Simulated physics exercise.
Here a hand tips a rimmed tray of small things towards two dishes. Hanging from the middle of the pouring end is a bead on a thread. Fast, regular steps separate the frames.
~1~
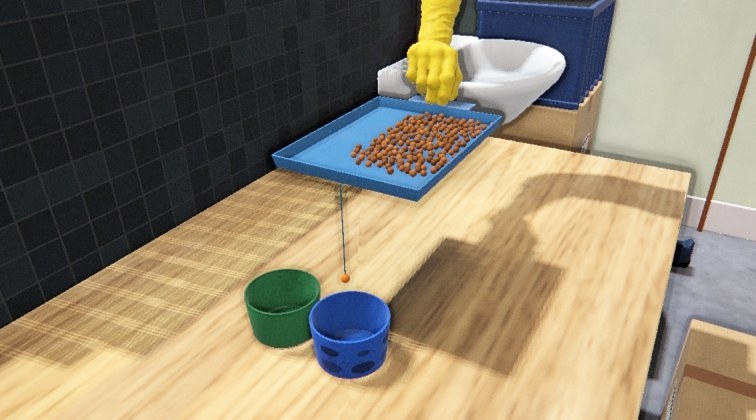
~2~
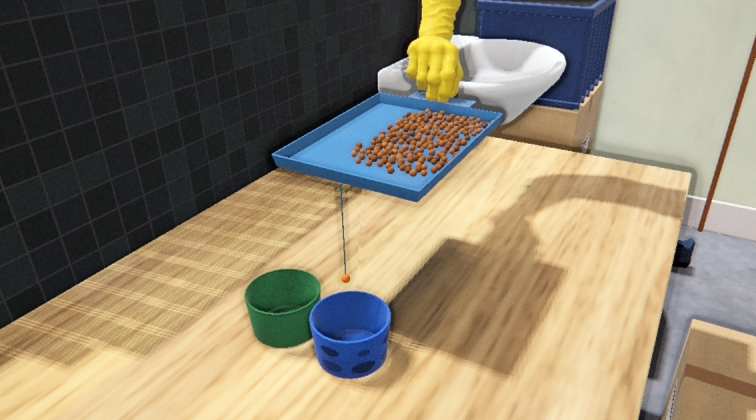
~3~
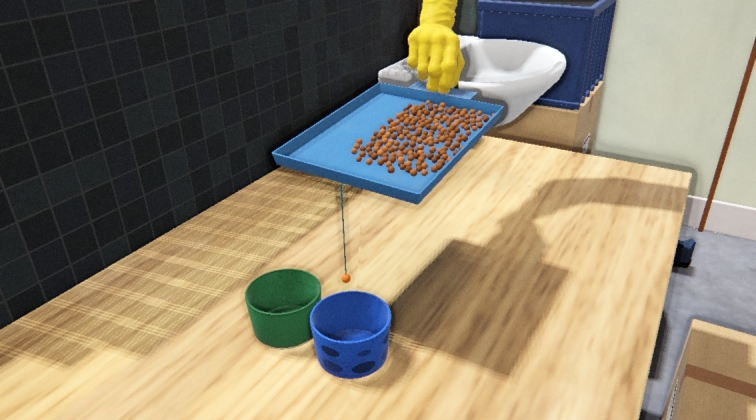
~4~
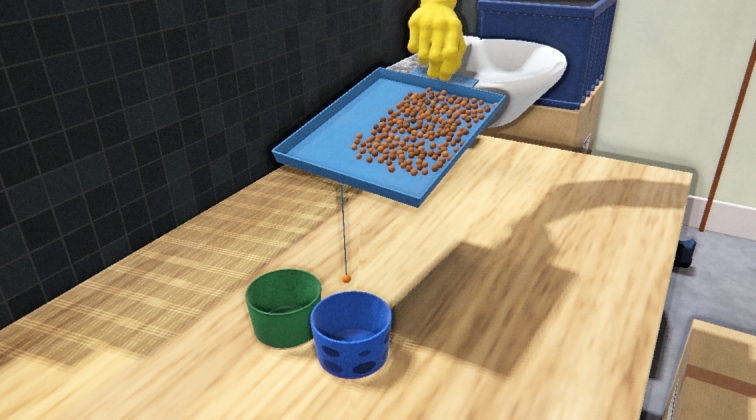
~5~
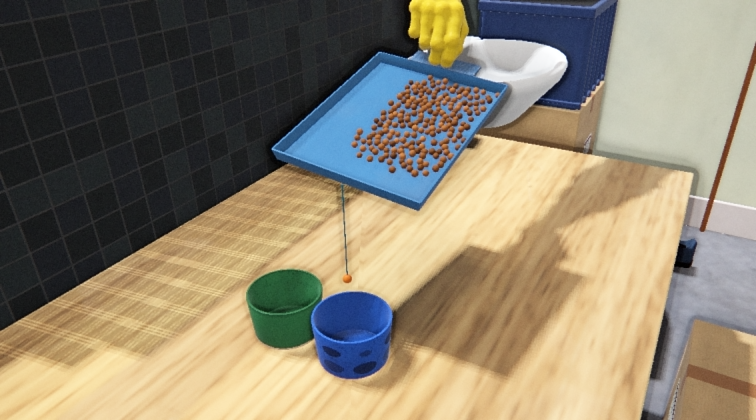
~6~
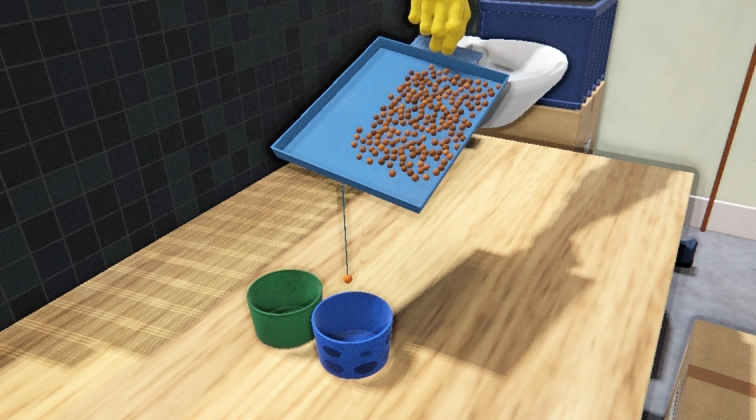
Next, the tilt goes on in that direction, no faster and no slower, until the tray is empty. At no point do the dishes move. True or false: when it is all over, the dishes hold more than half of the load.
False.
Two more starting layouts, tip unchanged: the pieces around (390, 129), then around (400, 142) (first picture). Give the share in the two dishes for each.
You'd get about 20 per cent first and about 20 per cent second.
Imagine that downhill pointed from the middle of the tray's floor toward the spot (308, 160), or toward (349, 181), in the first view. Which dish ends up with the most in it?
Number one favours the left of the two; number two favours the right of the two.
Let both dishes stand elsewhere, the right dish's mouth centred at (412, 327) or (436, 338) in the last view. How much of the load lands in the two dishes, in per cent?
Roughly 90% first, roughly 70% second.
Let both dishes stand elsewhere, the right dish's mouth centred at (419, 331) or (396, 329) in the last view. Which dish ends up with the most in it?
The dish at right, then the dish at right.
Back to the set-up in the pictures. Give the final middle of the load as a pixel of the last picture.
Centre at rest: Close to (421, 370).
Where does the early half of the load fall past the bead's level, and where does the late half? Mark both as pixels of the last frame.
I'd say close to (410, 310) at first and close to (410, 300) later on.
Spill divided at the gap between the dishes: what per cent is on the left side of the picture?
Near 0 per cent.
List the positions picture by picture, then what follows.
Corners of the pouring end near (275, 155) and (417, 188), level; middle of the load near (424, 140), cereal balls; left dish near (260, 327); right dish near (329, 356); bead on its thread near (345, 279), in the first frame.
Corners of the pouring end near (276, 154) and (417, 189), level; middle of the load near (425, 139), in the second frame.
Corners of the pouring end near (276, 152) and (418, 192), tipped barely, lowest at the right corner; middle of the load near (425, 134), in the third frame.
Corners of the pouring end near (275, 150) and (418, 196), tipped a little, lowest at the right corner; middle of the load near (426, 127), in the fourth frame.
Corners of the pouring end near (275, 148) and (419, 200), tipped clearly, lowest at the right corner; middle of the load near (427, 120), in the fifth frame.
Corners of the pouring end near (275, 147) and (419, 204), tipped clearly, lowest at the right corner; middle of the load near (428, 117), all but a few on the move; left dish near (263, 328); right dish near (331, 356), in the sixth frame.
Shortly afterwards, tray tipped steeply; the bulk on the tray; only a few outside both; near a quarter in the air.
Next, tray tipped past a quarter turn; a little on the tray; a little in the right dish; near two thirds outside both; a little in the air.
Some moments later, tray tipped past a quarter turn; a little in the right dish; the bulk outside both.
In the end, tray tipped past a quarter turn; a little in the right dish; none at all in the left dish; the bulk outside both.
